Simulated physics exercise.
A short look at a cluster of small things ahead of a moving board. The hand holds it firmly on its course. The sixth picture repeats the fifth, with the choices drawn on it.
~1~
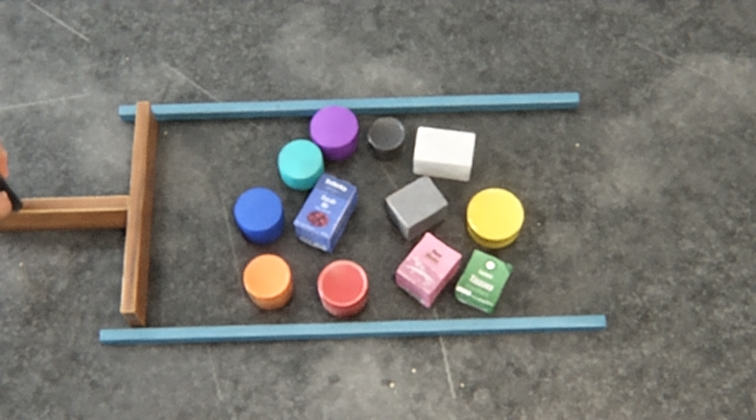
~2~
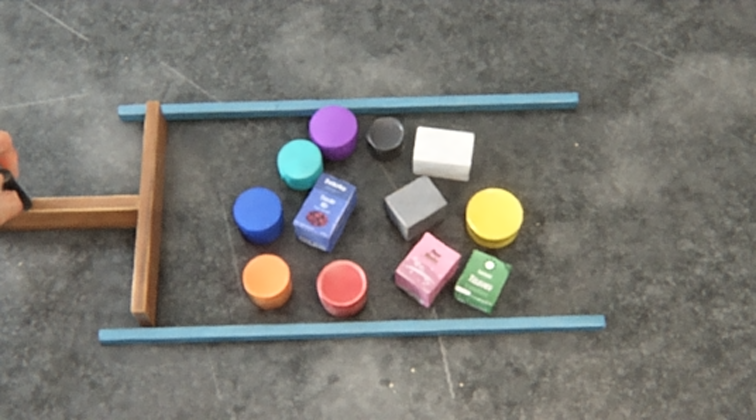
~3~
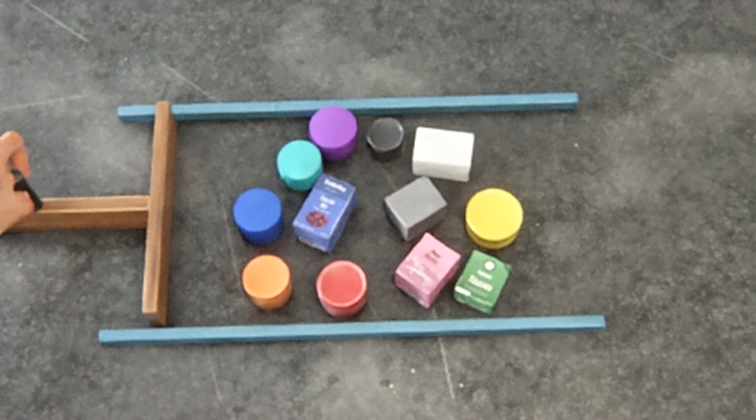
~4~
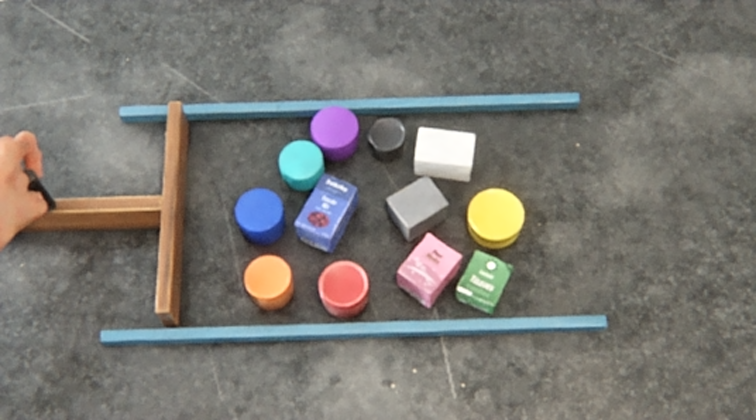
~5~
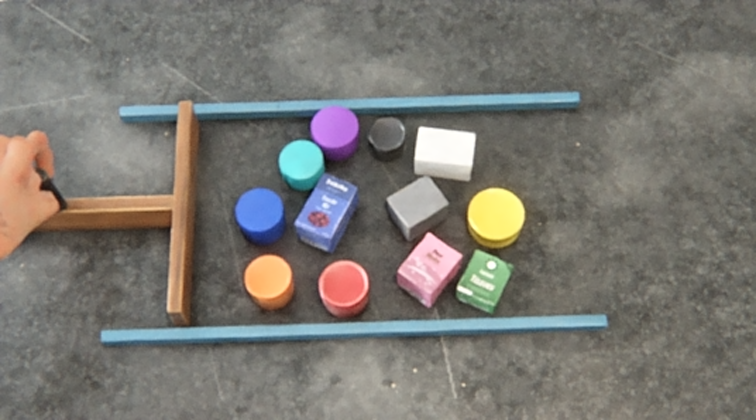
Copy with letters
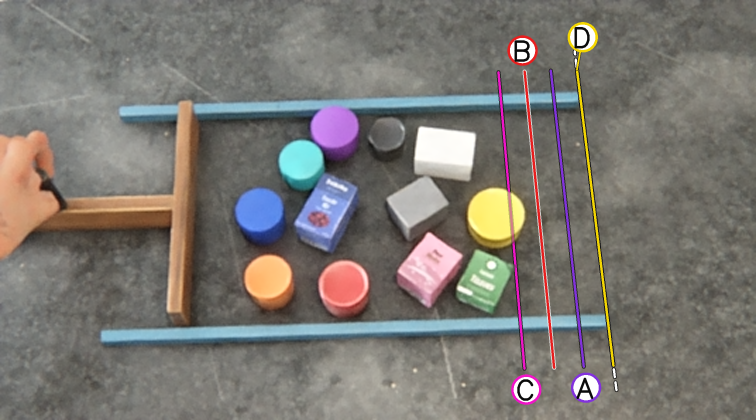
The video shows a hand sliding a wooden T-shaped board slowly to the right between two blue strips, toward a cluster of colourful round containers, small boxes and blocks, which stay still on a dark surface, untouched.
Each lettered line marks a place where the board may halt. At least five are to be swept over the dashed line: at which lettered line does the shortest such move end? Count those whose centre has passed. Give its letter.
Line B.
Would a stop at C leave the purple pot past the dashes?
No.
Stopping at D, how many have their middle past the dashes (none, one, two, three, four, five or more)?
It has five or more across.
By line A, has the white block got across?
By then, yes.
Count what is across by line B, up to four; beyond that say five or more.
Five or more.
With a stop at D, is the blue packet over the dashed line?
By then, yes.
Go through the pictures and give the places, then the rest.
The first frame shows board (136, 202); blue packet (326, 212); grey block (417, 208).
The second frame shows board (145, 202); green box (483, 283).
The third frame shows board (156, 202); orange jar (268, 283).
The fourth frame shows board (169, 202); white block (444, 155).
The fifth frame shows board (180, 202); purple pot (336, 134); yellow tub (495, 219); pink box (429, 270).
On the marked copy, A at (566, 209); B at (538, 210); C at (511, 211); D at (594, 209); the dashed line at (594, 209).
Taking B. A third of the way, board (308, 197); yellow tub (495, 219); green box (485, 283); none across.
Two thirds of the way, board (436, 193); yellow tub (582, 232); grey block (554, 194); none across.
When it is over, board (538, 190); yellow tub (666, 228); grey block (651, 181); seven across.
As for the rest, A gets seven across, but is farther than needed; C gets only three across; D gets twelve across, but is farther than needed.
